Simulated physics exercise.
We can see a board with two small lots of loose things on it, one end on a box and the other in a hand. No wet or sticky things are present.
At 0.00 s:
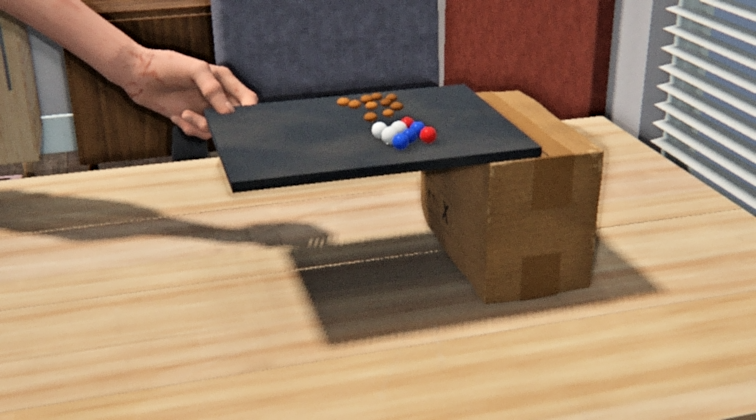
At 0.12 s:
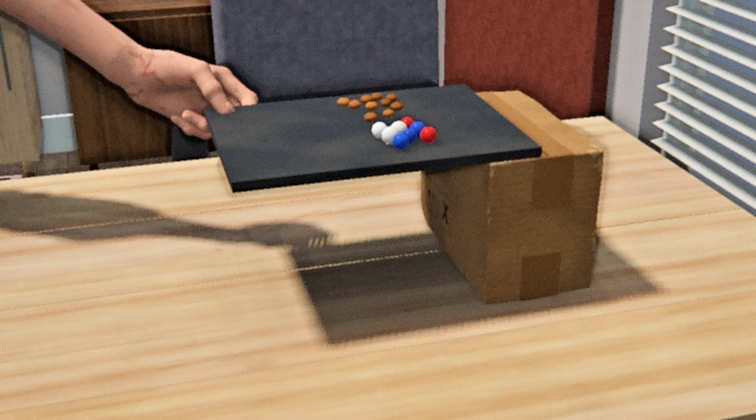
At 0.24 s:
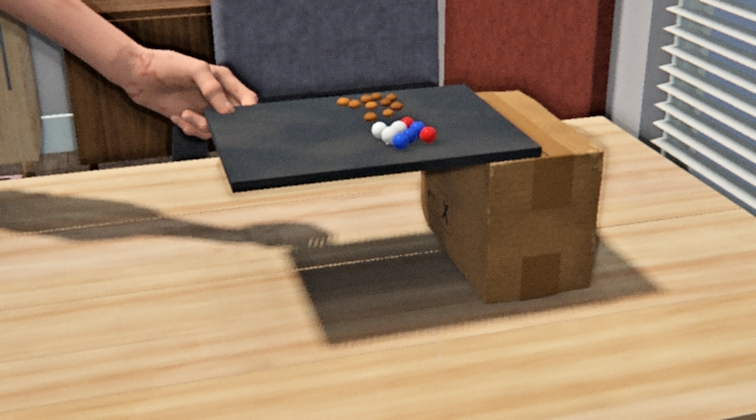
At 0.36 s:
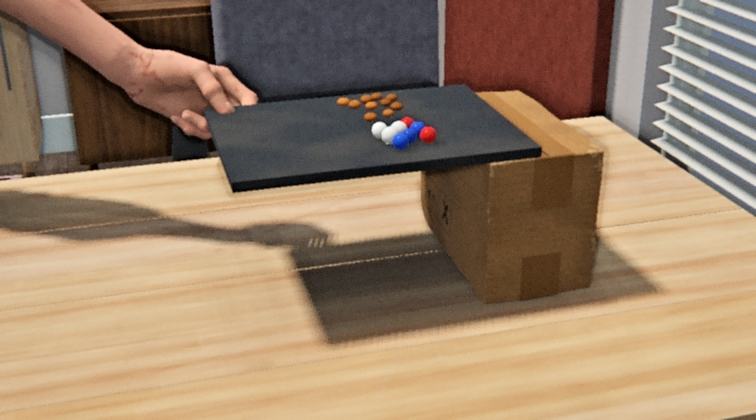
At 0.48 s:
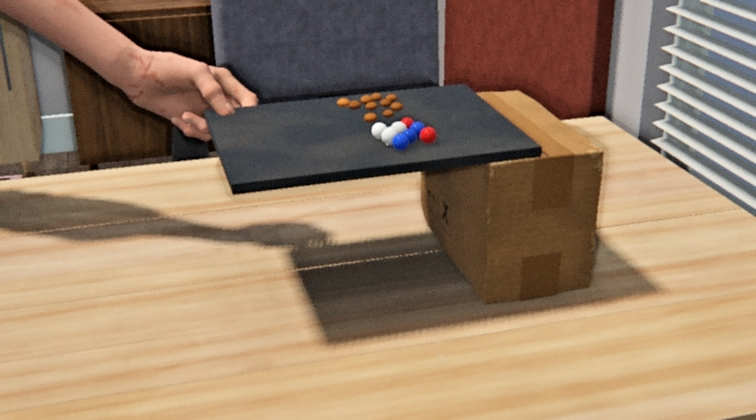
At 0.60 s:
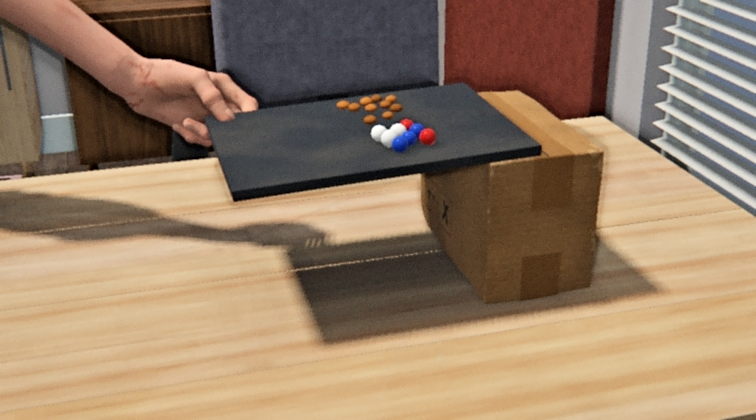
The footage shows a hand holding the left end of a dark board whose right end rests on a cardboard box, with small brown pieces and coloured marbles staying in place on top as the hand lowers its end very slightly.
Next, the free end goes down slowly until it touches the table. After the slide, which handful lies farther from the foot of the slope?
Closer handful.
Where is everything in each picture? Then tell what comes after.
In the first picture, held end of the board at (241, 183), level; box at (503, 190), tall, over half the board's length; front handful at (399, 130), a few glass marbles; back handful at (372, 106), a few bits of cat kibble.
In the second picture, held end of the board at (241, 183), level; back handful at (372, 106).
In the third picture, held end of the board at (241, 183), level; front handful at (399, 130).
In the fourth picture, held end of the board at (241, 183), level; back handful at (372, 106).
In the fifth picture, held end of the board at (241, 185), level; front handful at (399, 130).
In the sixth picture, held end of the board at (241, 192), down by 2°; box at (503, 190); front handful at (409, 139), not moving; back handful at (371, 108), not moving.
Around 0.99 s, board sloping at 13°; front handful all still on the board; back handful all still on the board.
Around 1.49 s, board sloping at 28°; front handful mostly up to a board's length out; back handful all still on the board.
Around 2.02 s, board resting at 40°; front handful mostly one to two board lengths out; back handful mostly at the foot of the board.
Finally (4.0 s), board resting at 40°; front handful mostly more than two board lengths out, about two thirds gone off the table; back handful mostly at the foot of the board; the front handful has gone farther.
